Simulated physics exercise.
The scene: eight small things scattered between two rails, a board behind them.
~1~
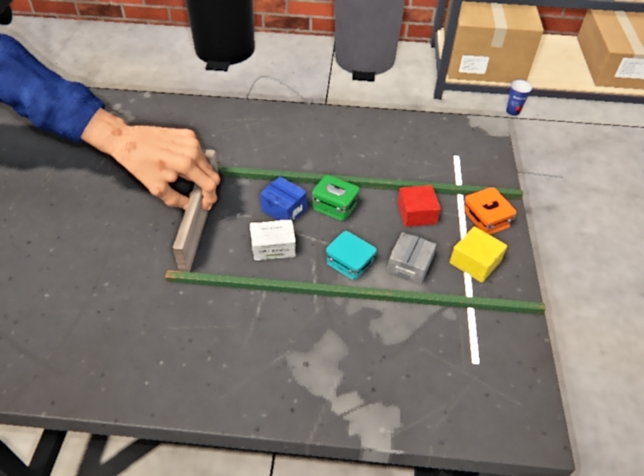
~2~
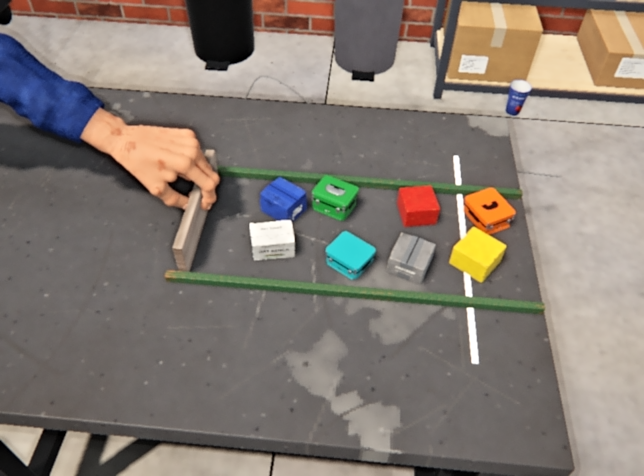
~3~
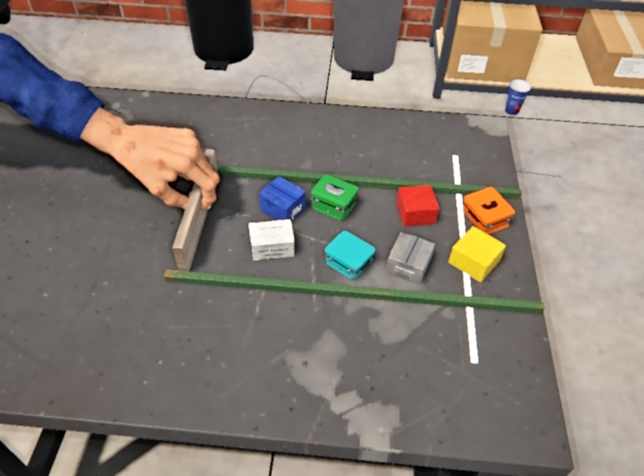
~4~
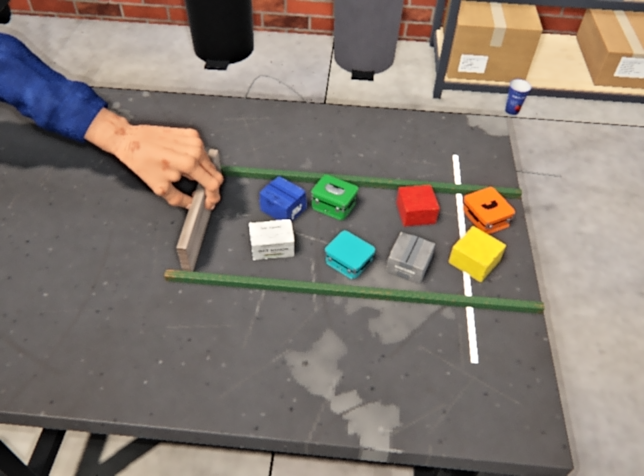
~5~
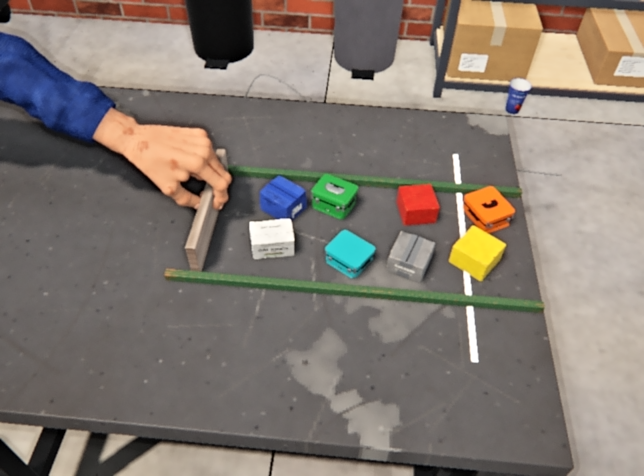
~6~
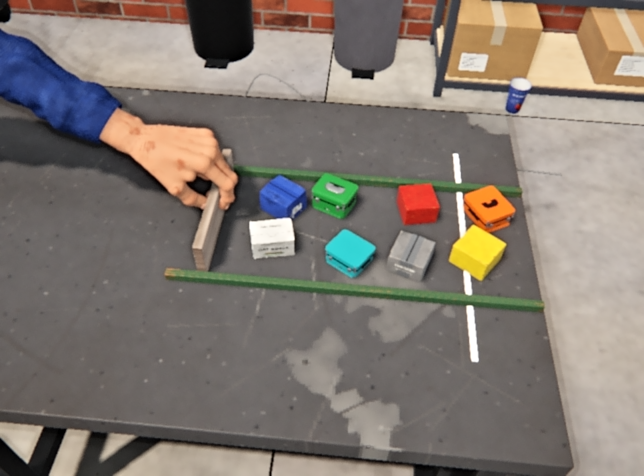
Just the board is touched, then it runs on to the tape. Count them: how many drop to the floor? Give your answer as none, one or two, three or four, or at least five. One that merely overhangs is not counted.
The count is three or four.
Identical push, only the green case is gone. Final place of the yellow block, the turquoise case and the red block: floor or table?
The yellow block ends up down, the turquoise case keeps its place and the red block keeps its place.
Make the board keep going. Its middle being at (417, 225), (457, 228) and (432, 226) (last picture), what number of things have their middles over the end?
First 2, then 4, then 2.
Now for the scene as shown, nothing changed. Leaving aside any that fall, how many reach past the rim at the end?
I'd say 2 of them.
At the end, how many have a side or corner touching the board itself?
The number is 2.
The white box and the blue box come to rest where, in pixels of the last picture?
The white box ends up near (489, 260), and the blue box near (481, 207).
A little later, none off yet; orange case at rest near (487, 210); yellow block at rest near (477, 252); red block at rest near (418, 204).
Next, none off yet; orange case shifted about its own width near (515, 216); yellow block shifted about its own width near (528, 252); red block shifted well along near (481, 210).
When it is over, the number that fall off is three or four; down, grey box, red block, yellow block and orange case.
